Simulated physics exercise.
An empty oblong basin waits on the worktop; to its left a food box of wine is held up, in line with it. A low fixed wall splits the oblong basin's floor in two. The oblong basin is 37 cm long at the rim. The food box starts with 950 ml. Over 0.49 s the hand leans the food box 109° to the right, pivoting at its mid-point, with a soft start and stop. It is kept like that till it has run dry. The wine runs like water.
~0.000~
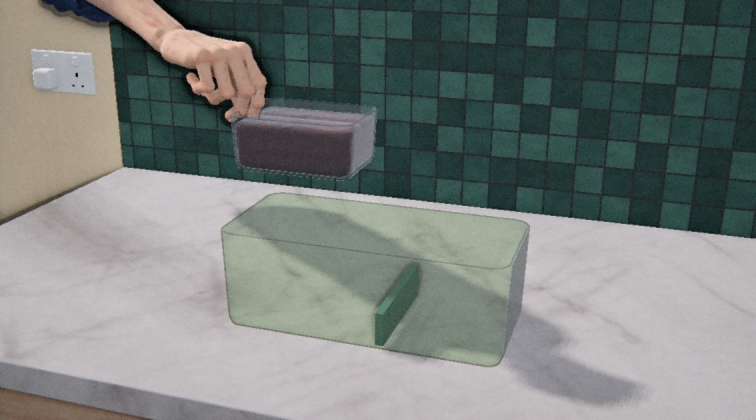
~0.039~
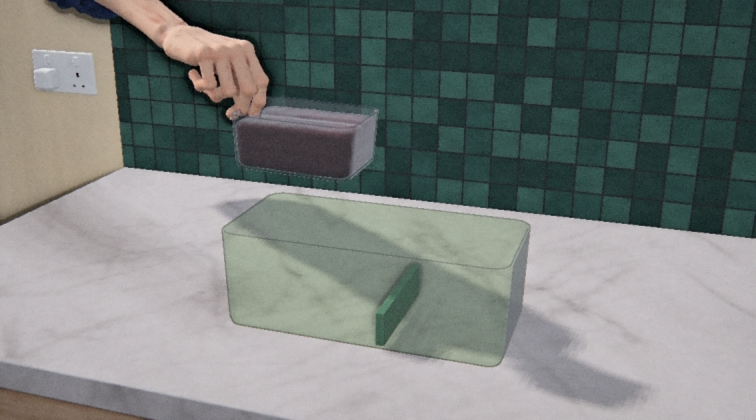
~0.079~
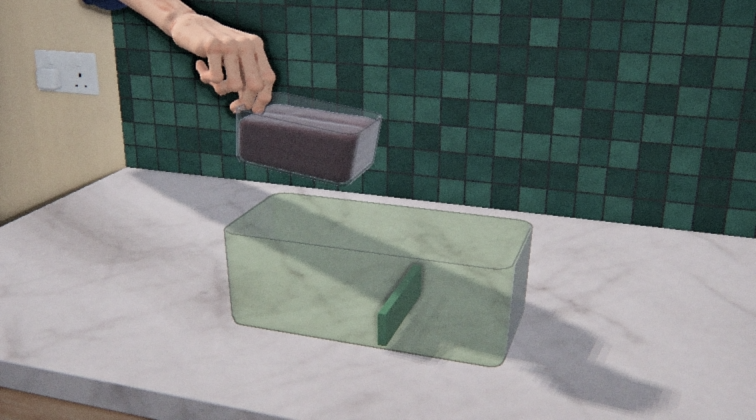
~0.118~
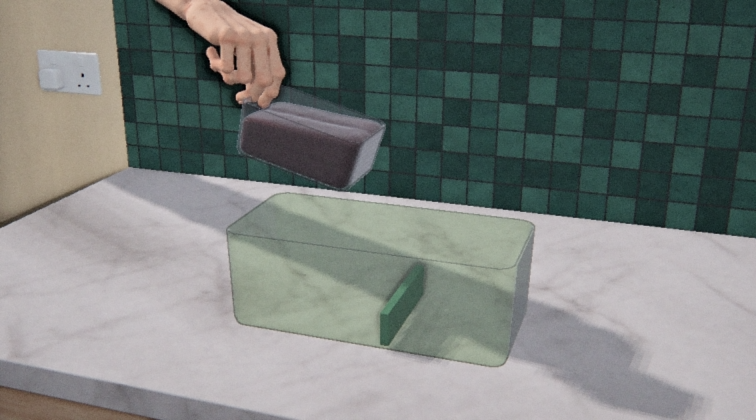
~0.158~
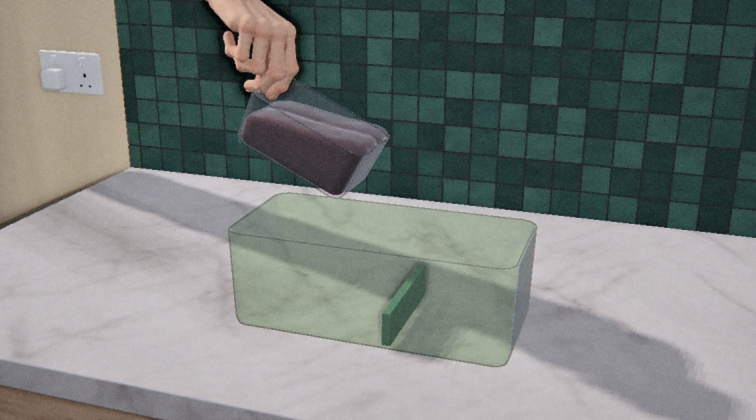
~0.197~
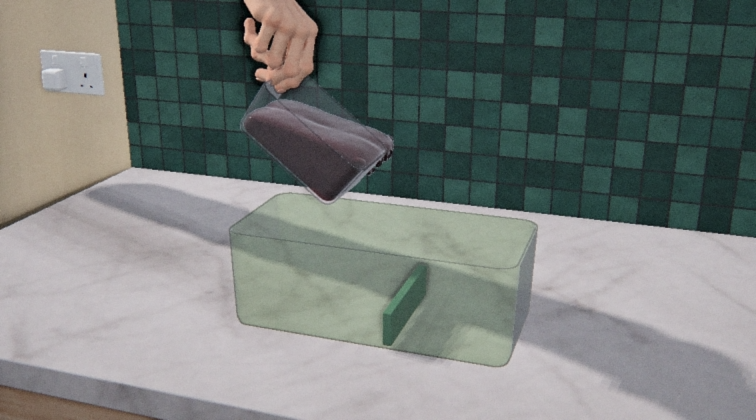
A pale marble worktop with a green tiled wall behind and a white socket on a cream wall at left is seen from slightly above, the camera almost still. A hand holds a clear box of dark purplish liquid above the left part of a long, translucent green basin with a darker green upright piece inside. The hand tilts the box steadily rightward, and the liquid shifts to its lower right side, reaching the edge.
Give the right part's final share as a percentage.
Roughly 40 per cent is past the wall.
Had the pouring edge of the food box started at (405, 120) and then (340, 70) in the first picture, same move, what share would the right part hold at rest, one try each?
In turn about 65 and 20 per cent.
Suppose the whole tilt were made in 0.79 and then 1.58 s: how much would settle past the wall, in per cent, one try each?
First 60, then 70 per cent.
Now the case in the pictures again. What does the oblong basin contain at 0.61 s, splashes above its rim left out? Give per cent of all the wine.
Near 90 in a hundred.
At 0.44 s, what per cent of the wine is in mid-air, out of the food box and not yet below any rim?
About 18 per cent.
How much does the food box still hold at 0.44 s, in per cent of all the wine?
About 10 per cent.
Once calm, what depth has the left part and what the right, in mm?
Left about 16 mm, right about 16 mm.
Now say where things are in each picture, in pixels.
The first picture shows tilt 0°; pouring edge (365, 118); surface from (252, 114) to (365, 125); the oblong basin's rim runs from (247, 212) to (520, 246); the wall's top is at (398, 289).
The second picture shows tilt 2°; pouring edge (366, 120); surface from (253, 114) to (366, 125).
The third picture shows tilt 7°; pouring edge (370, 126); surface from (256, 112) to (370, 128).
The fourth picture shows tilt 15°; pouring edge (374, 136); surface from (260, 110) to (374, 132).
The fifth picture shows tilt 26°; pouring edge (376, 148); surface from (262, 109) to (379, 143); 3 per cent is over the edge.
The sixth picture shows tilt 38°; pouring edge (374, 162); surface from (263, 107) to (359, 137); 9 per cent is over the edge.
Then, 0.44 s in, the tilt is 106° and 10 per cent is still to pour, 36 is left of the wall and 35 right of it.
Then, 0.61 s in, the tilt is 109° and 2 per cent is still to pour, 50 is left of the wall and 39 right of it.
Then, 0.79 s in, the tilt is 109° and 0 per cent is still to pour, 54 is left of the wall and 40 right of it.
Then, 0.99 s in, the tilt is 109° and 0 per cent is still to pour, 56 is left of the wall and 40 right of it.
Finally, 57 per cent lies left of the wall, 40 right of it and 3 outside.
